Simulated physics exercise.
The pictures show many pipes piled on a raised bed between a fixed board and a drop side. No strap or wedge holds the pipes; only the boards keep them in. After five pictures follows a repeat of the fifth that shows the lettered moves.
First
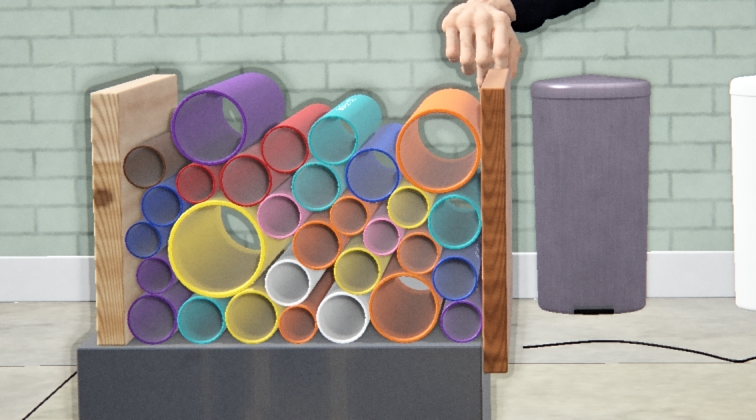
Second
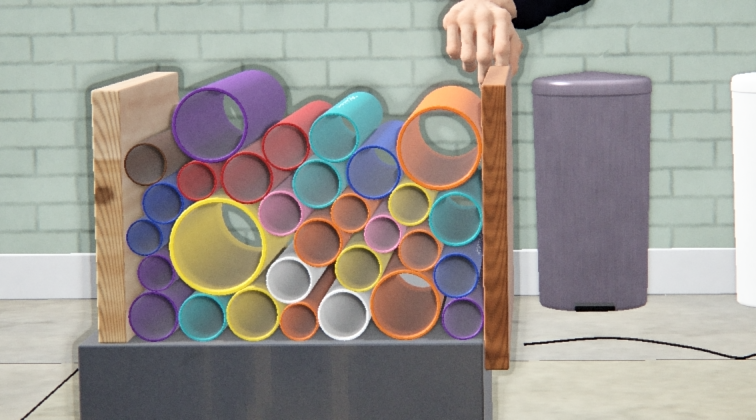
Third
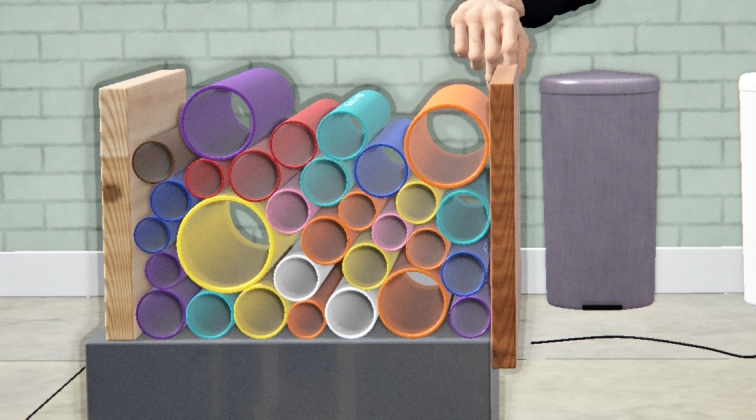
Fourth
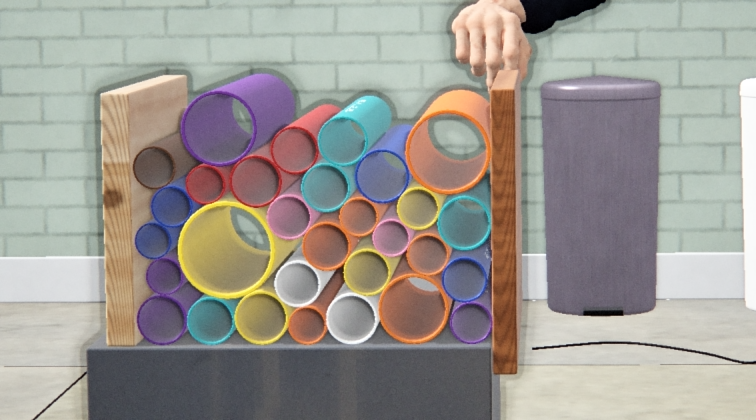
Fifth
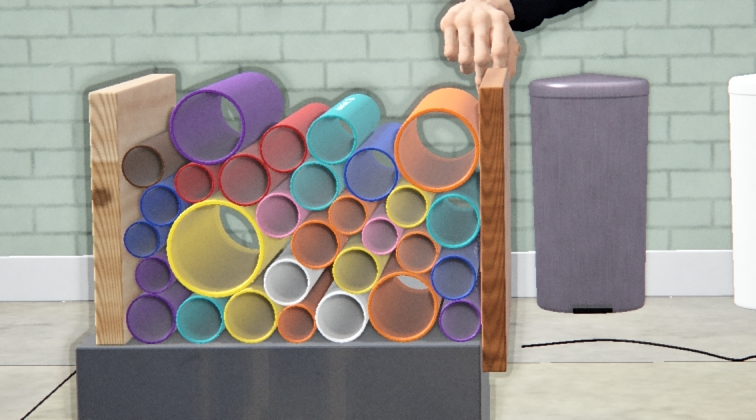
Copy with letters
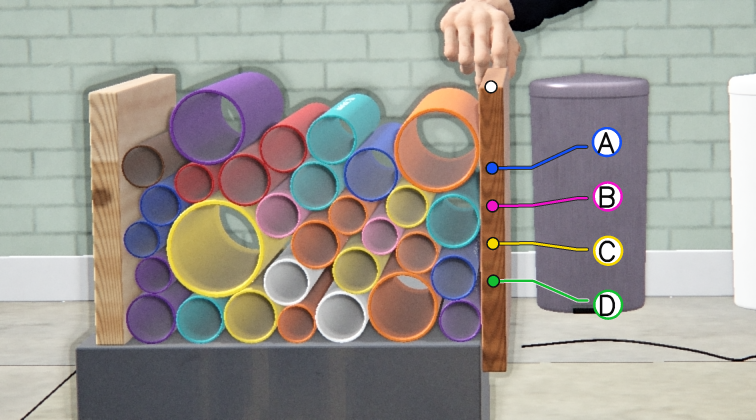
Against a pale green brick wall, a hand rests atop the right board beside stacked colourful pipes, the view shifting slightly.
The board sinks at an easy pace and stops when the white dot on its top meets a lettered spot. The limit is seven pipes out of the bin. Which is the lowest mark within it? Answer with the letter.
Stop at D.
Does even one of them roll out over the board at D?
At D: Yes.
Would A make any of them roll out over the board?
At A: No.
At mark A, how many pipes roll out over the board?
The count is none.
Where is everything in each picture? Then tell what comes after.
A yellow pipe (218, 249), in the first frame.
Nothing to place, in the second frame.
Side board (507, 202); a purple pipe (161, 314), in the third frame.
An orange pipe (414, 309); a yellow pipe (227, 250), in the fourth frame.
Nothing to place, in the fifth frame.
On the marked copy, A at (492, 168); B at (493, 206); C at (493, 244); D at (494, 281); the white dot at (491, 87).
Following D. Soon after the start, top of the board (480, 175).
Later, top of the board (481, 275).
In the end, top of the board (481, 280), five out over the board.
As for the rest, A none out over the board; B none out over the board; C none out over the board.
